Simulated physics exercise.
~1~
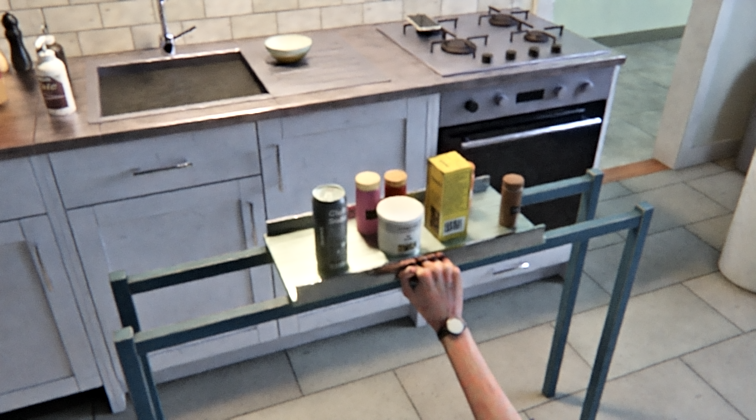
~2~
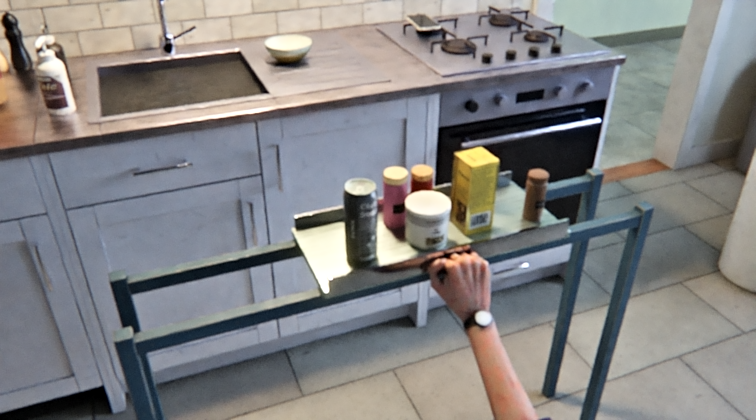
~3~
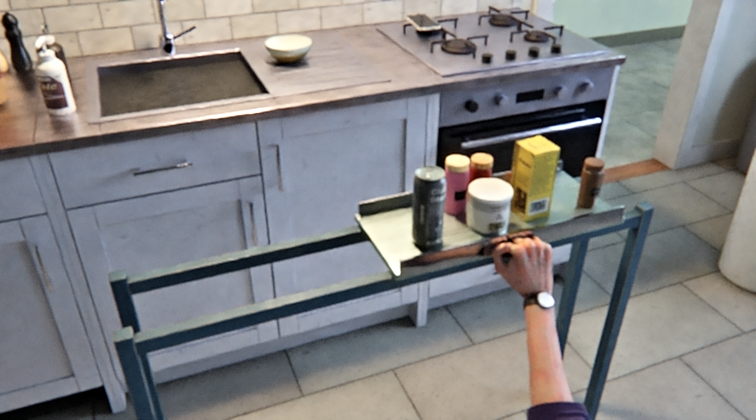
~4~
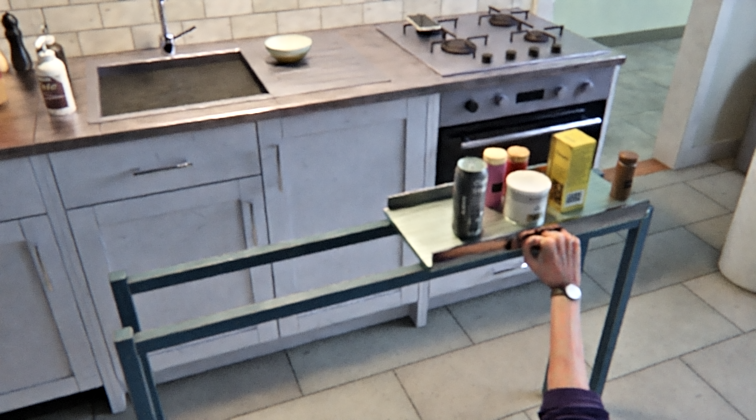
A pale metal tray slides along a blue-green rail frame in a kitchen, seen from slightly above, with a sink, a bowl and a stove on the counter behind. On it stand a dark grey can at the left, a white tin near the middle, pink and reddish shakers behind, a tall yellow carton and a brown shaker at the right. A hand wearing a watch grips the tray's front edge and moves it to the right. The arm keeps following as the tray travels farther along the rails. Finally the tray is at the right end, everything still upright and in place, the hand still on it.
